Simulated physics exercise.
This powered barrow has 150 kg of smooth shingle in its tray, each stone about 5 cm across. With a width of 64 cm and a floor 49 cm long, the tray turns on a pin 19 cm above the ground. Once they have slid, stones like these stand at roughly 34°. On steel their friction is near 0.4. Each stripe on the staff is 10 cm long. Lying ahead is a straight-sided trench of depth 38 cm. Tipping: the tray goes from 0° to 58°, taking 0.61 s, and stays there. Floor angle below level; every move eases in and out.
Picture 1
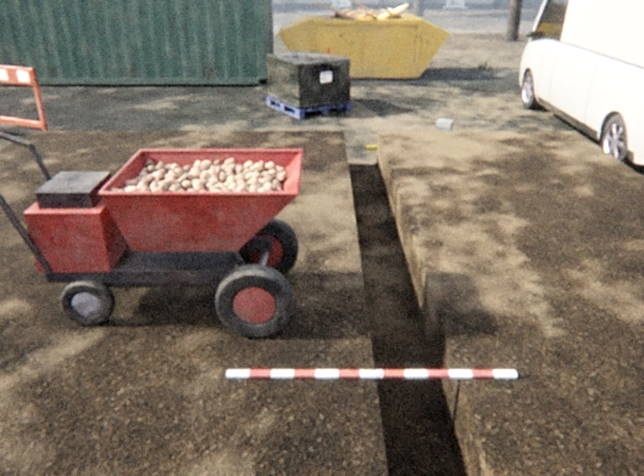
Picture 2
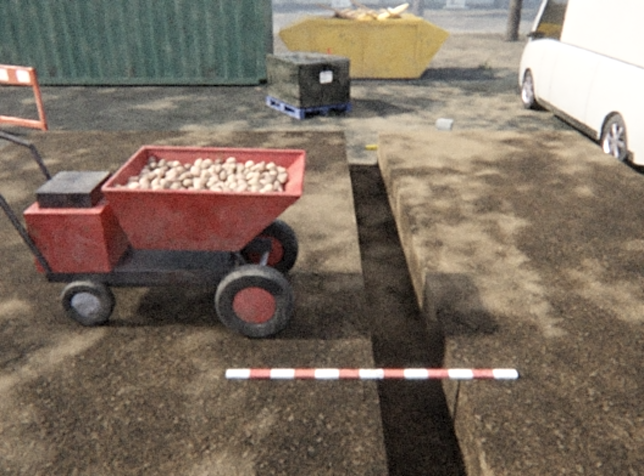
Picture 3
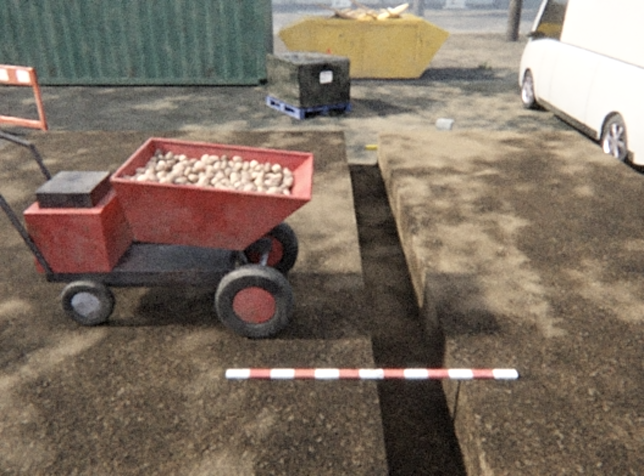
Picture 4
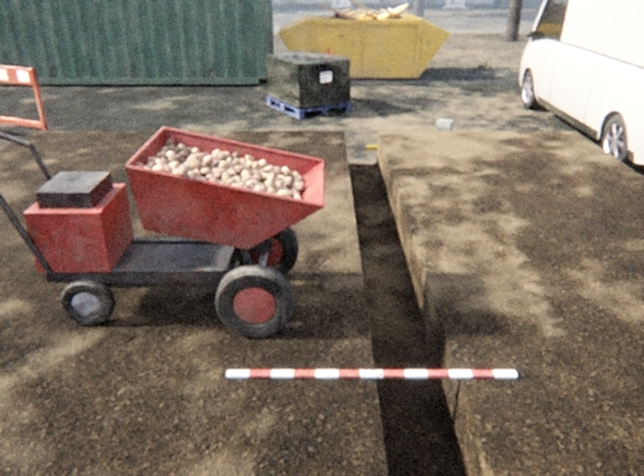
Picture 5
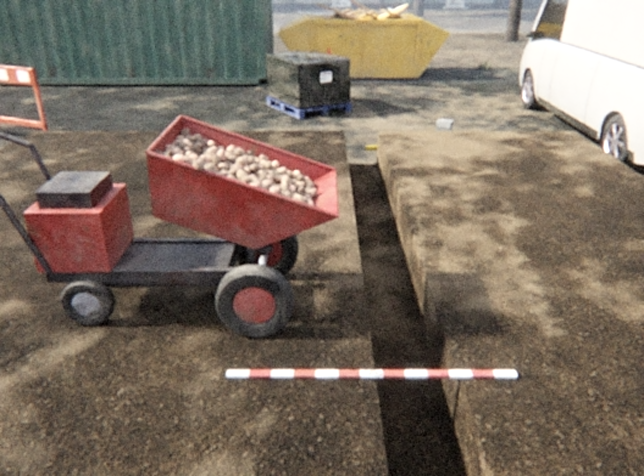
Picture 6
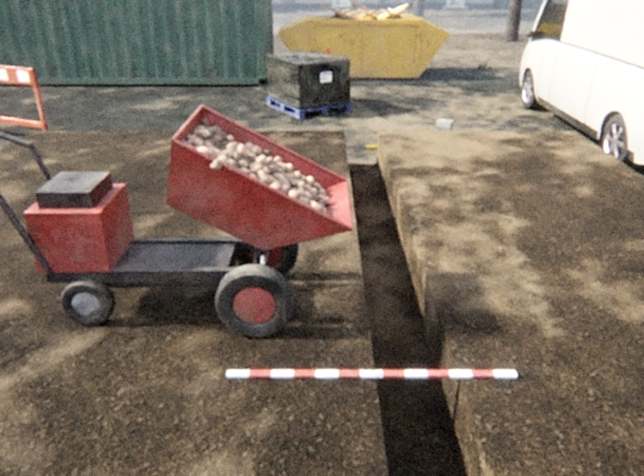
In this clip, a red powered barrow loaded with pale rounded stones stands beside a narrow straight trench, and its tray gradually tilts forward to the right, the rear rising while the wheeled base stays still.
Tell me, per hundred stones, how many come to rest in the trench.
66 per hundred.
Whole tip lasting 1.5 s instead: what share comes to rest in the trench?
Estimate: About 90 %.
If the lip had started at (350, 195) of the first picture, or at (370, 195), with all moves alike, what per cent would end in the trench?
Around 30 and then 15 percent.
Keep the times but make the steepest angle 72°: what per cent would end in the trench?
Some 70% would finish there.
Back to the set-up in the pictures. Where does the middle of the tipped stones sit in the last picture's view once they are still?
I'd point to around (418, 342).
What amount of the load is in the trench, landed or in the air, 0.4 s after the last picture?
About 15%.
Then, 0.2 s after the last picture the floor is at 49°, 100 % in the tray; the foremost stones are at (358, 242).
Then, 0.4 s after the last picture the floor is at 58°, 84 % in the tray, 16 % in the trench; the foremost stones are at (434, 296).
Then, 0.8 s after the last picture the floor is at 58°, 34 % in the tray, 34 % in the trench, 32 % past the trench; the foremost stones are at (563, 306).
Then, 2.7 s after the last picture the floor is at 58°, 0 % in the tray, 66 % in the trench, 33 % past the trench; the foremost stones are past the picture's edge.
